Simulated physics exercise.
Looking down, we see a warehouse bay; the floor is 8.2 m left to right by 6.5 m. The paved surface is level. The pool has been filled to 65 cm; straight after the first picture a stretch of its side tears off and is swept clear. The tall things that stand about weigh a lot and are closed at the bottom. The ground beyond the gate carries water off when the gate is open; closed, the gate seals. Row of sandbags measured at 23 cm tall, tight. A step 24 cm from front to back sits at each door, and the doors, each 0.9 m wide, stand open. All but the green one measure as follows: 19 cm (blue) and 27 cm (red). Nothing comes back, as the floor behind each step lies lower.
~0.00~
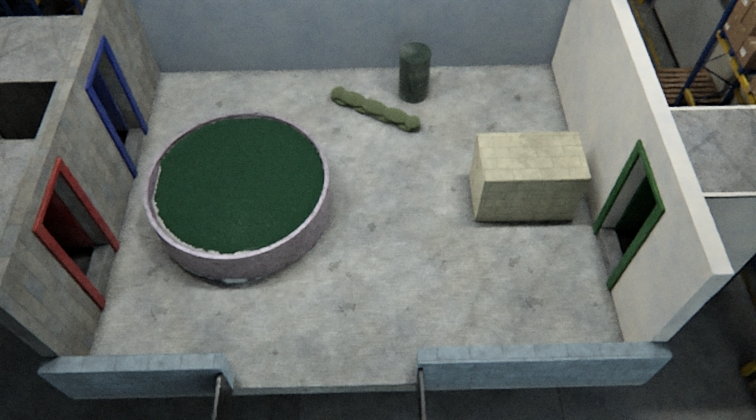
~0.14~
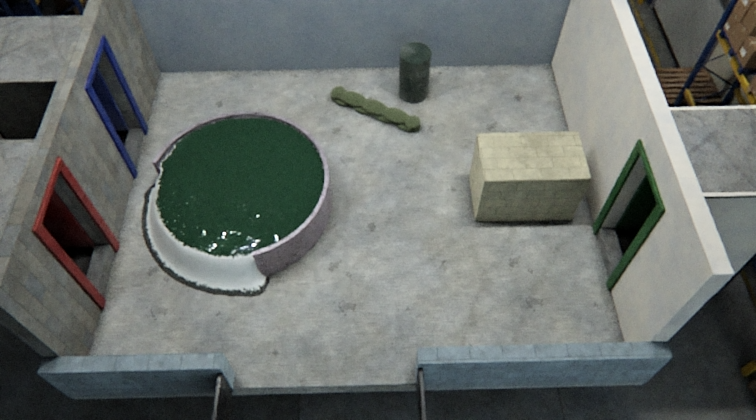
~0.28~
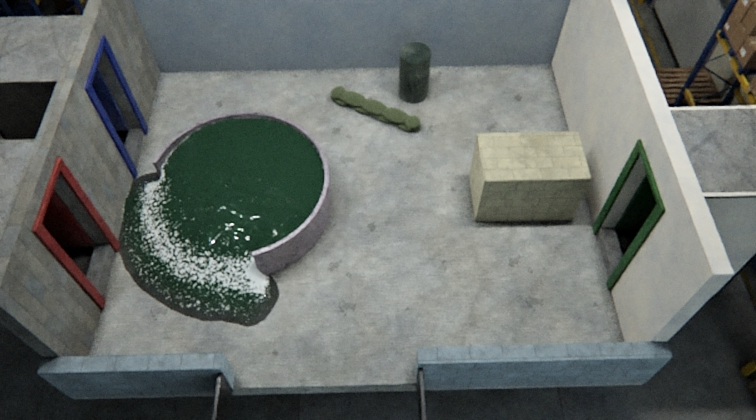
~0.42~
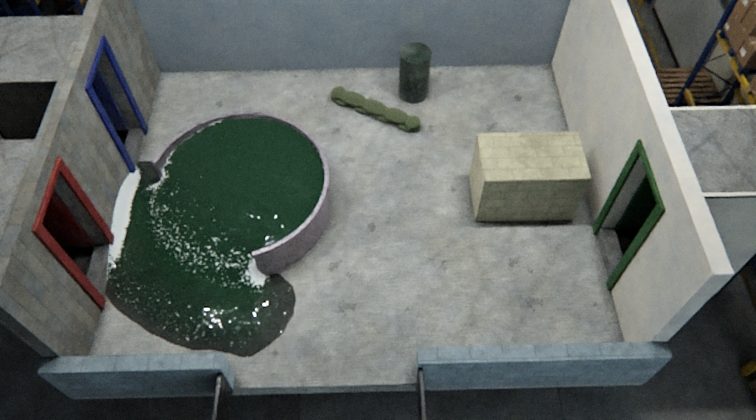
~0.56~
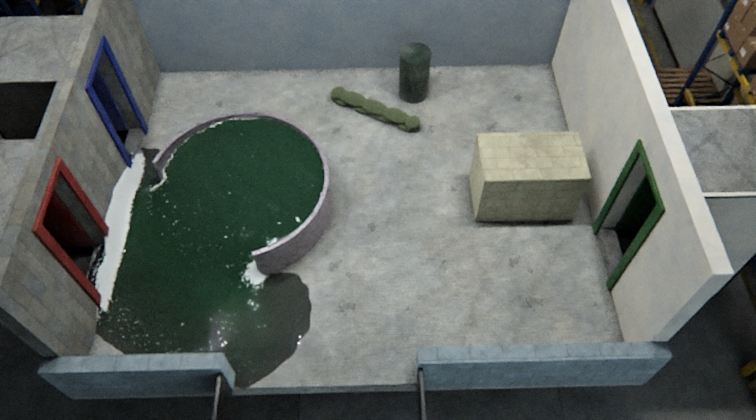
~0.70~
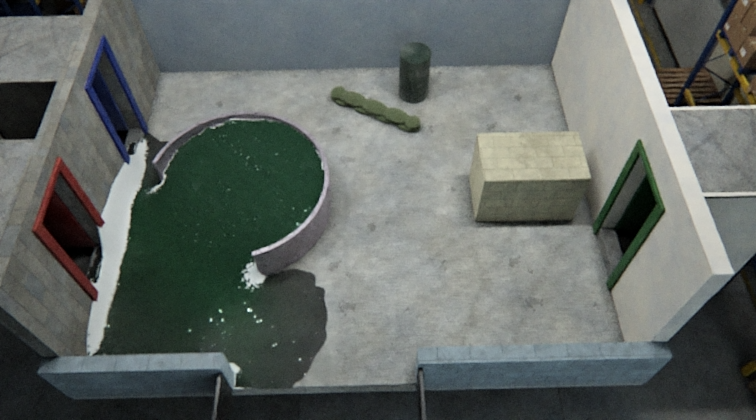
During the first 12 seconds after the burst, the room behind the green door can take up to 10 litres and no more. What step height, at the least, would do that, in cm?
Roughly 15 cm at minimum.
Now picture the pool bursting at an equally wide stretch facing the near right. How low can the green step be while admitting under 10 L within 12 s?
It needs to be about 22 cm high.
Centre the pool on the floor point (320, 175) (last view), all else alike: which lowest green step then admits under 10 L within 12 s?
At least roughly 9.0 cm high.
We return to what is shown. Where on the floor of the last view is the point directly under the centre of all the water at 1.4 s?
It lies near (210, 235) in the last picture.
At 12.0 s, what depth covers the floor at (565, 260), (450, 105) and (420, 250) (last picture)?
Close to 6, 6 and 6 cm deep.
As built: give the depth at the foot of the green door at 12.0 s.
Lab note: Depth approx. 6.5 cm.
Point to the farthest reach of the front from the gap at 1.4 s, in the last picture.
At about (159, 79).
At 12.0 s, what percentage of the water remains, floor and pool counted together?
Roughly 74 %.
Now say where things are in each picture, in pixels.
The pool at (238, 182) is whole and still, 65 cm deep; the green door at (622, 226) is dry, in the first frame.
The gap is at (174, 250), the front 0.3 m out at (254, 293); the back of the pool holds 65 cm, in the second frame.
The gap is at (174, 251), the front 0.8 m out at (251, 320); the back of the pool holds 65 cm, in the third frame.
Water pours out at (175, 252) and has run 1.3 m, to (252, 349); about 10 cm deep outside, 65 cm at the back, in the fourth frame.
The front is at a hidden place, 1.7 m from the gap at (175, 252); 6.3 m2 of floor is wet, 65 cm left at the back, in the fifth frame.
The gap is at (175, 253), the front 2.1 m out at a hidden place; the back of the pool holds 65 cm; 4.9 m in a straight line remain to the green door at (622, 226), in the sixth frame.
After 1.4 s water covers 20 % of the floor, deepest (64 cm) near (98, 376); it has not reached the green door.
After 3.0 s water covers 35 % of the floor, deepest (41 cm) near (86, 376); it has not reached the green door.
After 12.0 s water covers 100 % of the floor, deepest (12 cm) near (329, 237); 7 cm at the green door, 0 litres in over its 24 cm step.
At the green door as built, the water arrived by 4.4 s and peaked near 21 cm at 5.0 s.
Run again over the same 12 s with other heights there, 25 litres in over 12.5 cm, 4 litres over 17 cm. The limit of 10 litres is kept from about 15 cm up.
